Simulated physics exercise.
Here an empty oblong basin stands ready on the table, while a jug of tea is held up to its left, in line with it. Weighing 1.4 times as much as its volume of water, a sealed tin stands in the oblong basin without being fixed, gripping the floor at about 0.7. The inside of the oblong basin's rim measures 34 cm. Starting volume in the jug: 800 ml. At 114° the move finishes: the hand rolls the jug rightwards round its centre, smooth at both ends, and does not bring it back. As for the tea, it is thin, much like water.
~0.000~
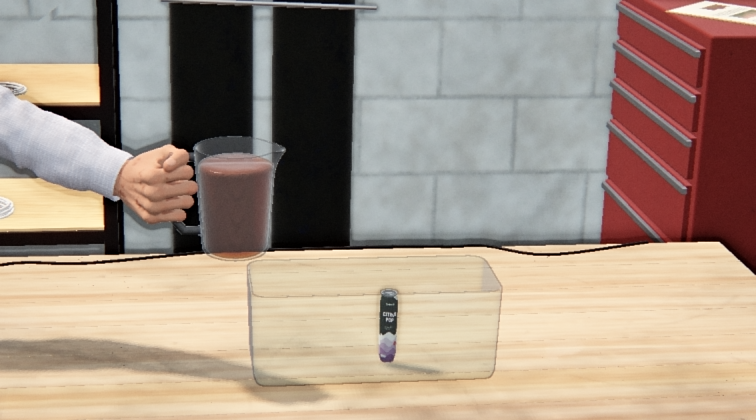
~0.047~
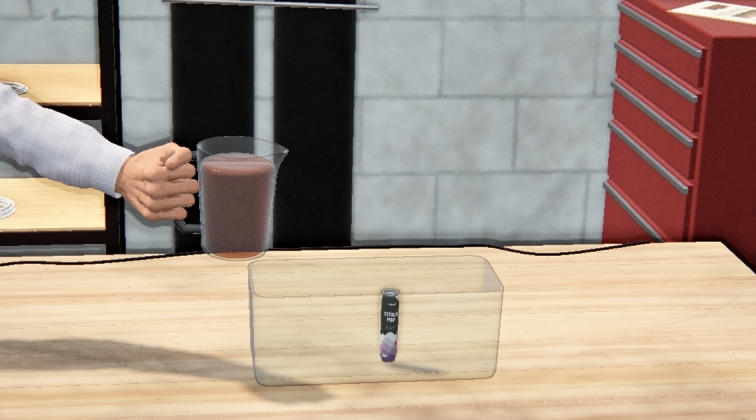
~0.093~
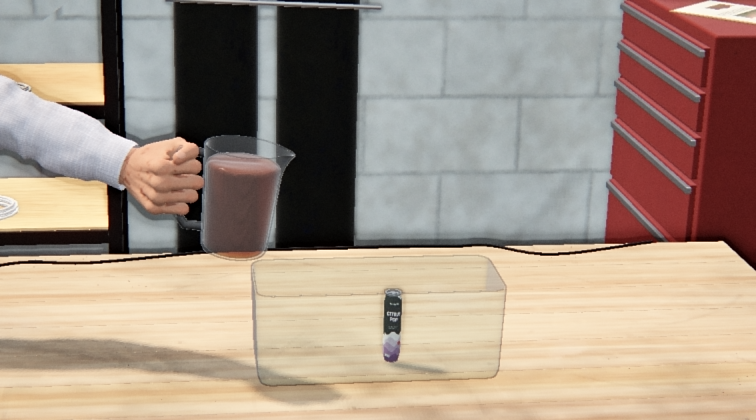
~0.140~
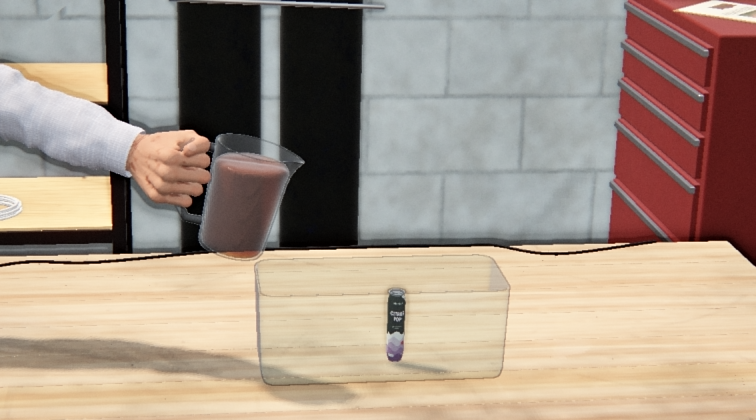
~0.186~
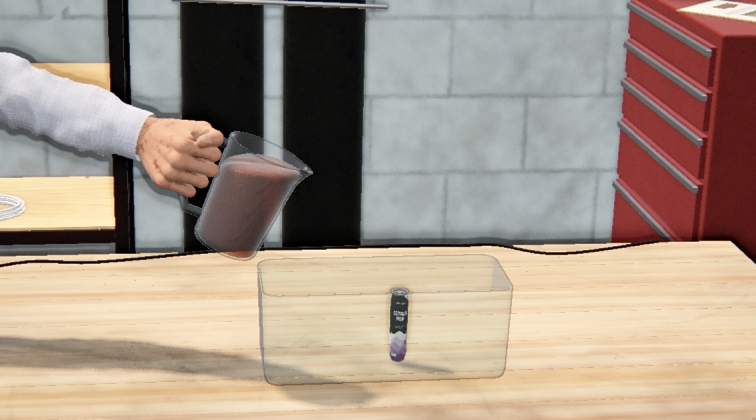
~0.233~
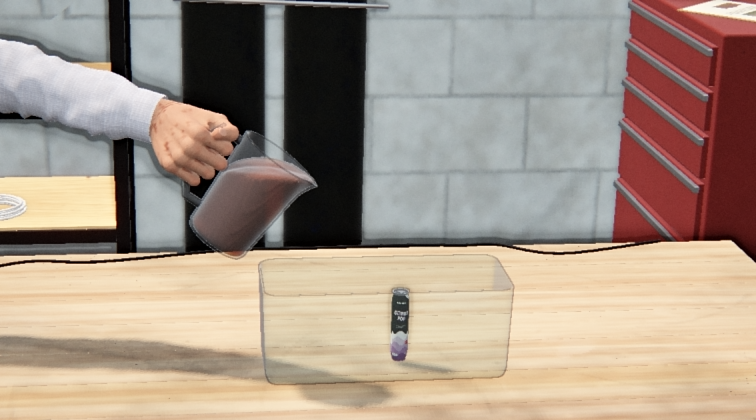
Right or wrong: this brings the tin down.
Wrong, the tin stays up.
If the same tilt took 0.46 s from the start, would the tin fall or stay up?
Outcome - the tin stays erect.
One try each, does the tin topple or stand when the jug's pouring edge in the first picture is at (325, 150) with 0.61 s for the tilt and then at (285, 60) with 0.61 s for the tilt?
The tin overturns the first time and overturns the second time.
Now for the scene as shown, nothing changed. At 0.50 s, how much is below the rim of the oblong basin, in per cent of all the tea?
Roughly 26 per cent.
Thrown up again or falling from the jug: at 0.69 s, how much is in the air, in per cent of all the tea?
Close to 9 %.
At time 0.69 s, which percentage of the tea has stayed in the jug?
Roughly 12 per cent.
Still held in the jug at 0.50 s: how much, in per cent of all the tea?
Some 56 per cent.
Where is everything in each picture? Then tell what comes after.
The first picture shows tilt 0°; pouring edge (285, 148); surface from (198, 163) to (274, 162); the oblong basin's rim runs from (250, 280) to (493, 274); the tin's top is at (389, 296).
The second picture shows tilt 2°; pouring edge (288, 150); surface from (200, 162) to (276, 162).
The third picture shows tilt 6°; pouring edge (295, 154); surface from (206, 159) to (281, 164).
The fourth picture shows tilt 14°; pouring edge (304, 161); surface from (216, 160) to (290, 167).
The fifth picture shows tilt 24°; pouring edge (313, 171); surface from (216, 178) to (301, 169).
The sixth picture shows tilt 36°; pouring edge (318, 185); surface from (212, 186) to (313, 176).
Then, 0.50 s in, the tilt is 104° and 55 per cent is still to pour; the tin stands where it began.
Then, 0.69 s in, the tilt is 114° and 11 per cent is still to pour; the tin stands where it began.
Then, 0.89 s in, the tilt is 114° and 0 per cent is still to pour; the tin stands where it began.
Then, 1.11 s in, the tilt is 114° and 0 per cent is still to pour; the tin stands where it began.
Finally, the tin stands where it began.
